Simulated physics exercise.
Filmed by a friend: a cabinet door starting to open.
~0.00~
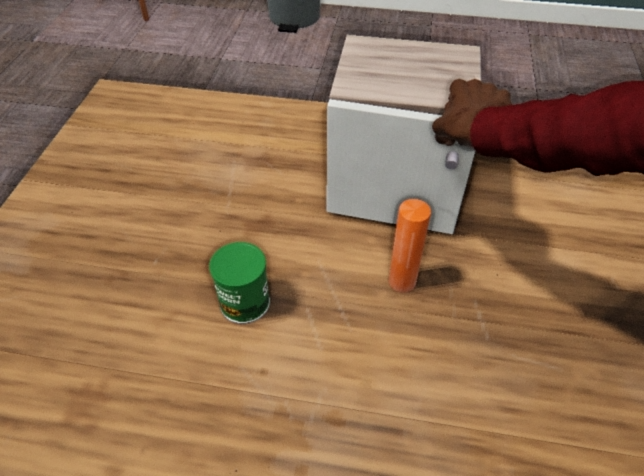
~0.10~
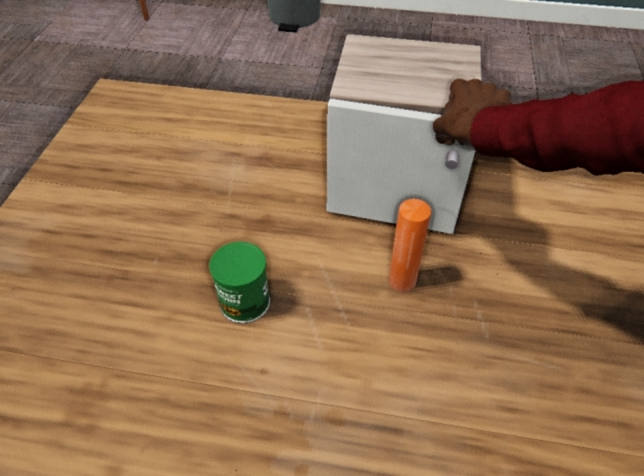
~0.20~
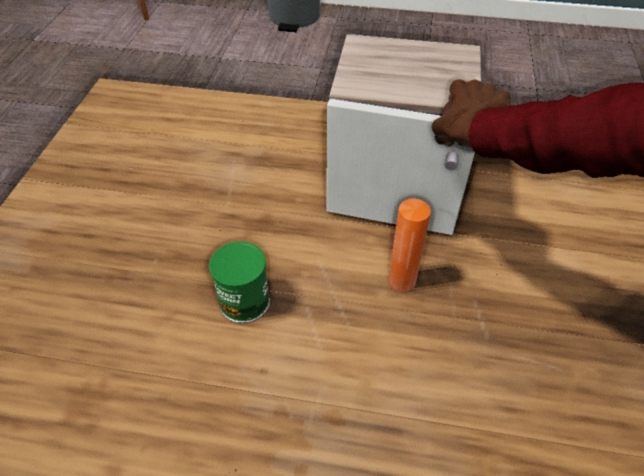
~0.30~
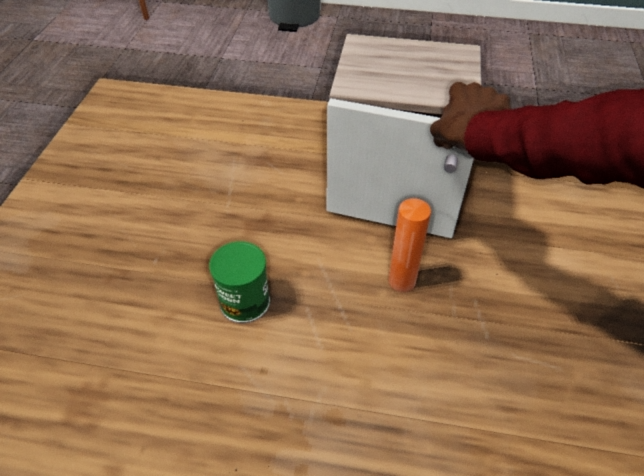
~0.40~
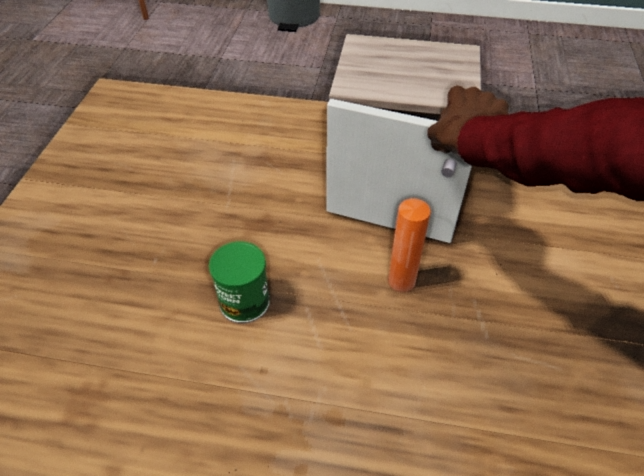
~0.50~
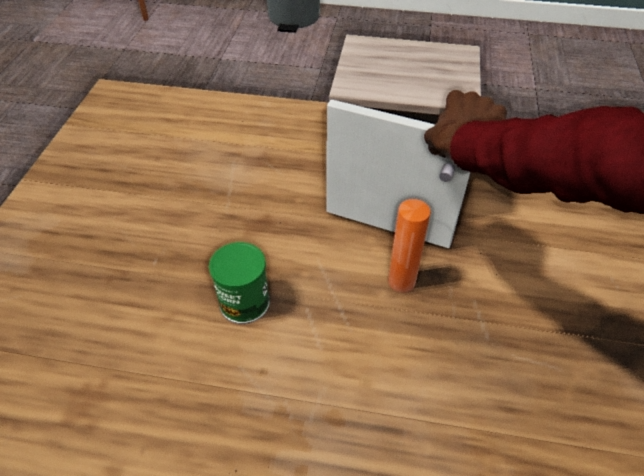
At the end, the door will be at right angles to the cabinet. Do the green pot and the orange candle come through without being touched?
Looks like the green pot is fine; looks like the orange candle gets struck.
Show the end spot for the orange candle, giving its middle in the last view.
It comes to rest at about (286, 281) in the last picture.
Around 1.86 s, door 52° open; green pot at rest near (241, 284); orange candle travelled about its own width near (378, 269).
Around 2.56 s, door 72° open; green pot at rest near (241, 284); orange candle travelled well along near (333, 281).
Finally (3.8 s), the green pot stays untouched, near (241, 284); the orange candle gets shoved, near (286, 281).
